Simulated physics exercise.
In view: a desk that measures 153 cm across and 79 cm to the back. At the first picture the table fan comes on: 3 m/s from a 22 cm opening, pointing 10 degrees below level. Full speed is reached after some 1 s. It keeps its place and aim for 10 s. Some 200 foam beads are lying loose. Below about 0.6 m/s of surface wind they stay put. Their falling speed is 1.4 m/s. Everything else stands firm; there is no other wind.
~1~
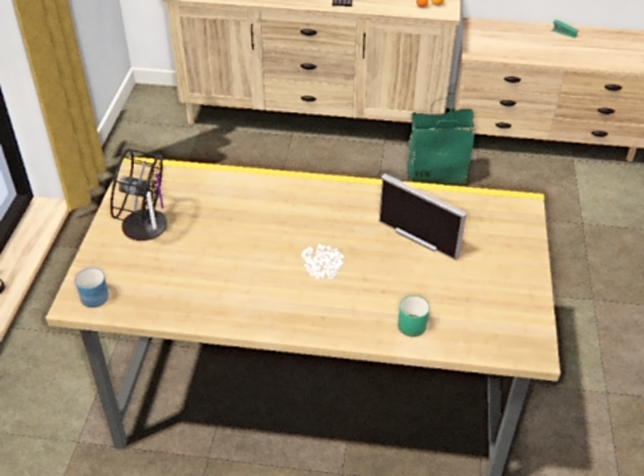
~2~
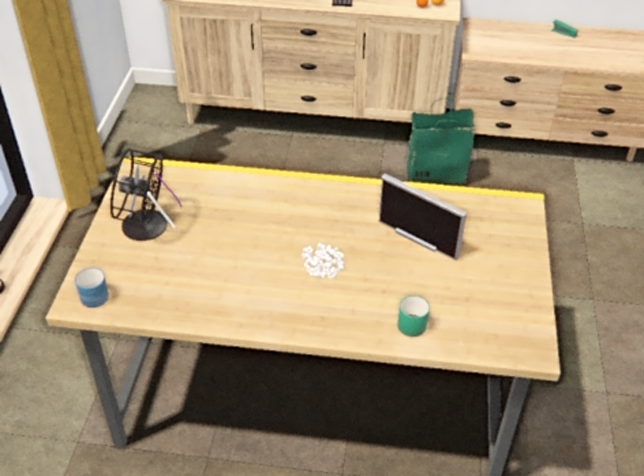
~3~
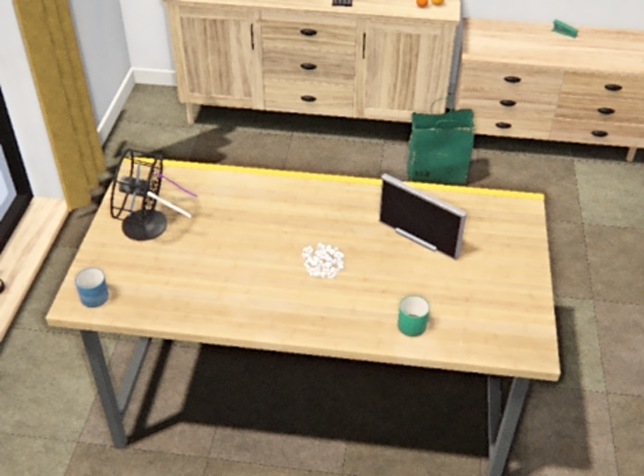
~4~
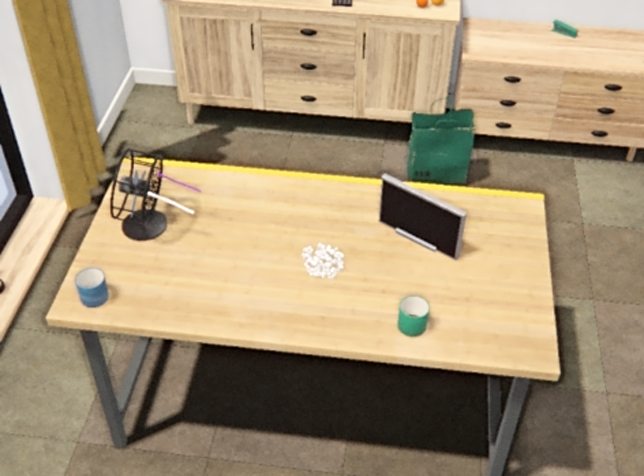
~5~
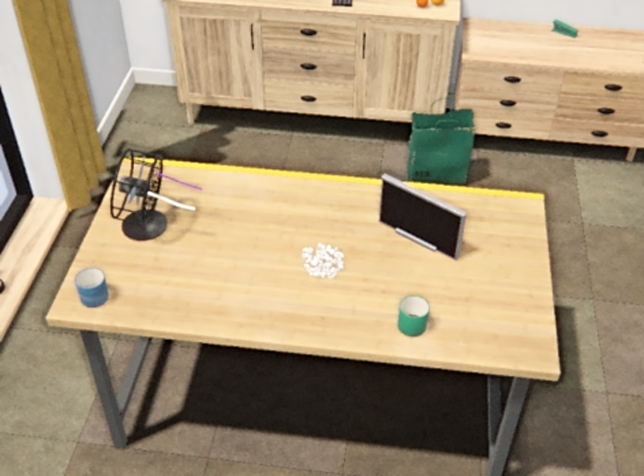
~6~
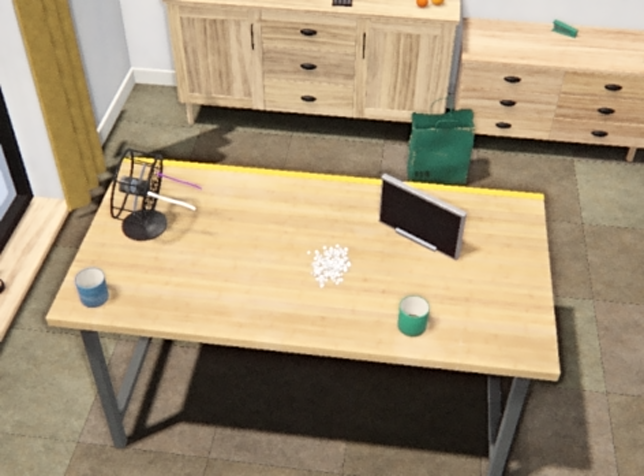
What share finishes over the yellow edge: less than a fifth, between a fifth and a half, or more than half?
By then under a fifth are over the yellow edge.
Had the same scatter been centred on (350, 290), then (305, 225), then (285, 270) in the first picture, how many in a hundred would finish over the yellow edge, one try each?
In turn about 0 %, 80 %, 0 %.
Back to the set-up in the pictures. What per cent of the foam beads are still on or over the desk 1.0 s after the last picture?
Near 5 %.
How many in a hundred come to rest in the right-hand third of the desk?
Near 2 %.
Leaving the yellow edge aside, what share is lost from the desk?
About 100 %.
Then, 1.0 s after the last picture the count stands so, 0 % are over the yellow edge.
Then, 2.2 s after the last picture the count stands so, 0 % are over the yellow edge.
Then, 4.6 s after the last picture the count stands so, 0 % are over the yellow edge.
Then, 9.1 s after the last picture, at the end, 0 % are over the yellow edge.
